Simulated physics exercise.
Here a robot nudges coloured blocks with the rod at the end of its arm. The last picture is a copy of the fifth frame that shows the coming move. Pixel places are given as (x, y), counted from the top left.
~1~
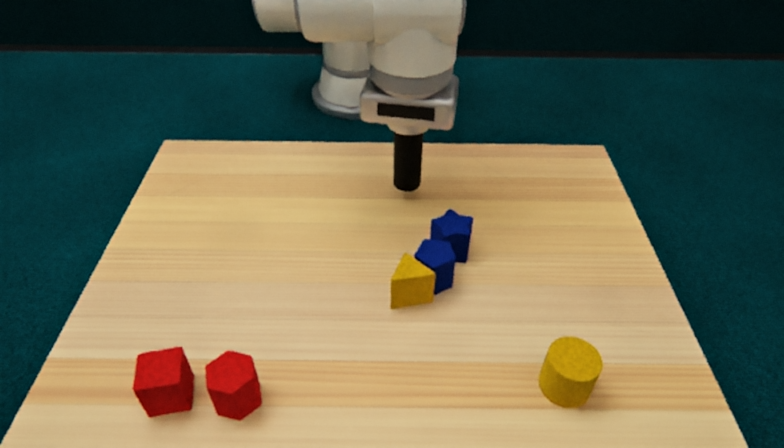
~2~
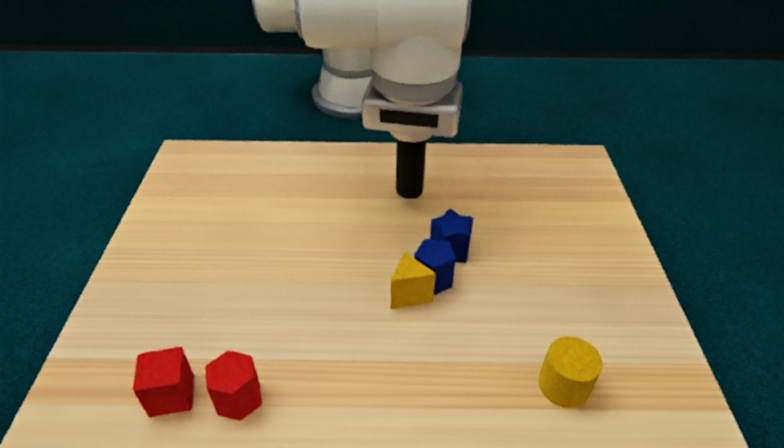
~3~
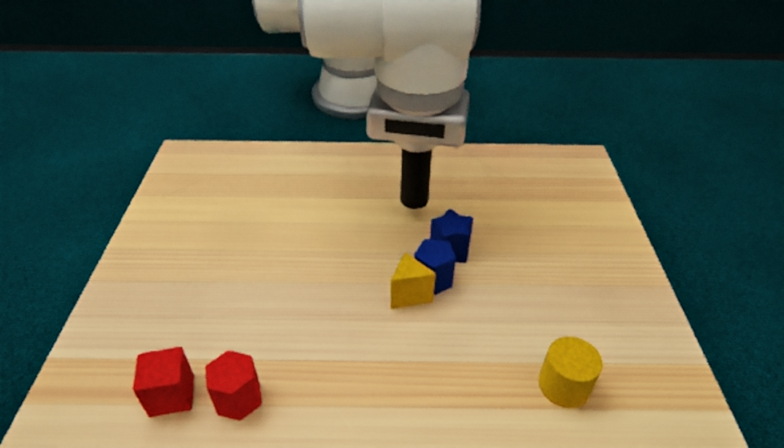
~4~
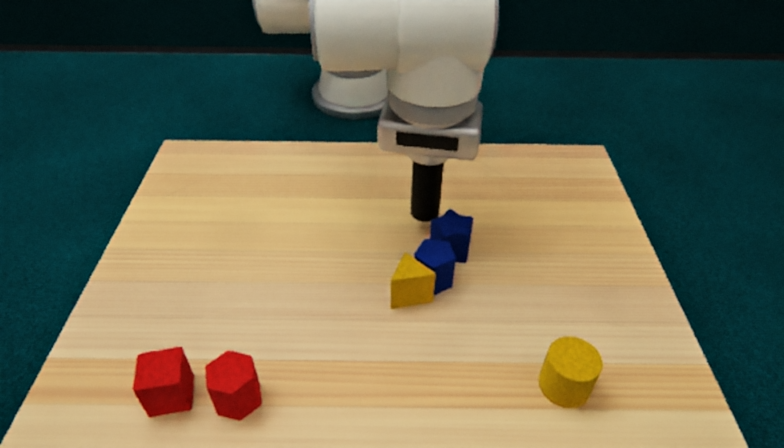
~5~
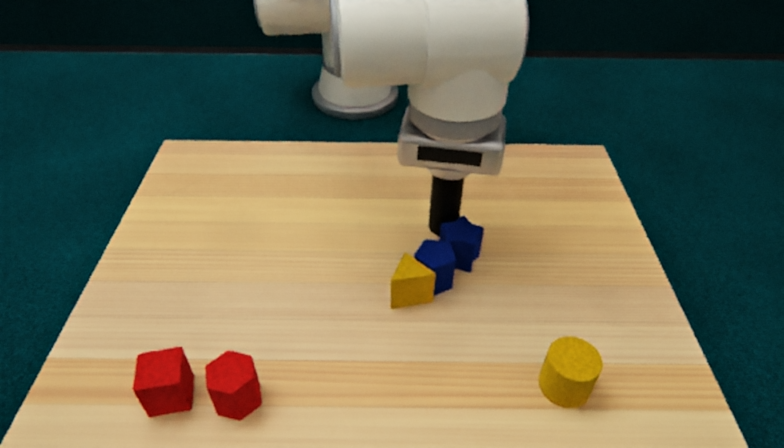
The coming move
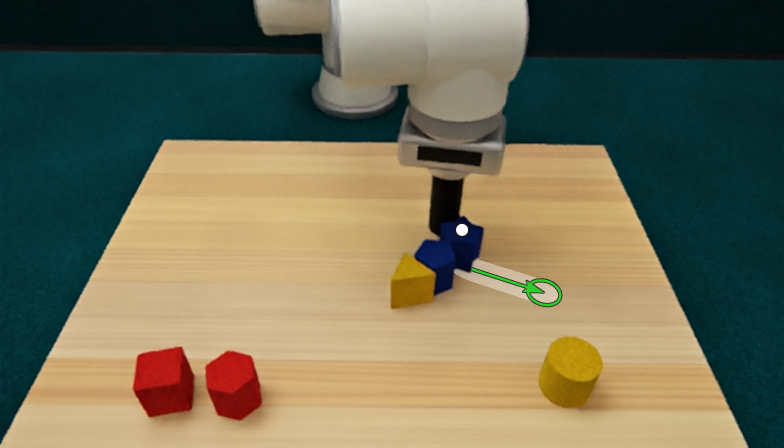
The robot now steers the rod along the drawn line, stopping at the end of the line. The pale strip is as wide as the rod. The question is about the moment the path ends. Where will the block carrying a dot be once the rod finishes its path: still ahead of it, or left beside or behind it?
At the end of the path, the rod has already lost the block carrying a dot, which lies beside or behind it.
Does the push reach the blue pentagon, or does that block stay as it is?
The blue pentagon is moved.
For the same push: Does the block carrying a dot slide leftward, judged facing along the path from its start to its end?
I believe not.
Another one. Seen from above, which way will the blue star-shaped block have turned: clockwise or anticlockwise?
From the top: Clockwise.
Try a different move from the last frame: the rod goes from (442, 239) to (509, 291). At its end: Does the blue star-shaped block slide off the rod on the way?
No, that is not what happens.
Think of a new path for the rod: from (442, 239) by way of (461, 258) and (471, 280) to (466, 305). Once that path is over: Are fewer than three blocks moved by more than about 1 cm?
No
The drawn path runs from (442, 239) via (463, 265) and (502, 279), ending at (544, 292); the dot is on the blue star-shaped block.
On the path given first. One third of the way, rod (467, 253); blue pentagon (444, 261), turned 45° clockwise; blue star-shaped block (491, 257).
Two thirds of the way, rod (506, 267); blue pentagon (444, 261), turned 45° clockwise; blue star-shaped block (521, 275), turned 15° clockwise.
At the end, rod (548, 280); yellow triangle not moved; blue pentagon (444, 261), turned 45° clockwise; blue star-shaped block (536, 285), turned 60° clockwise.
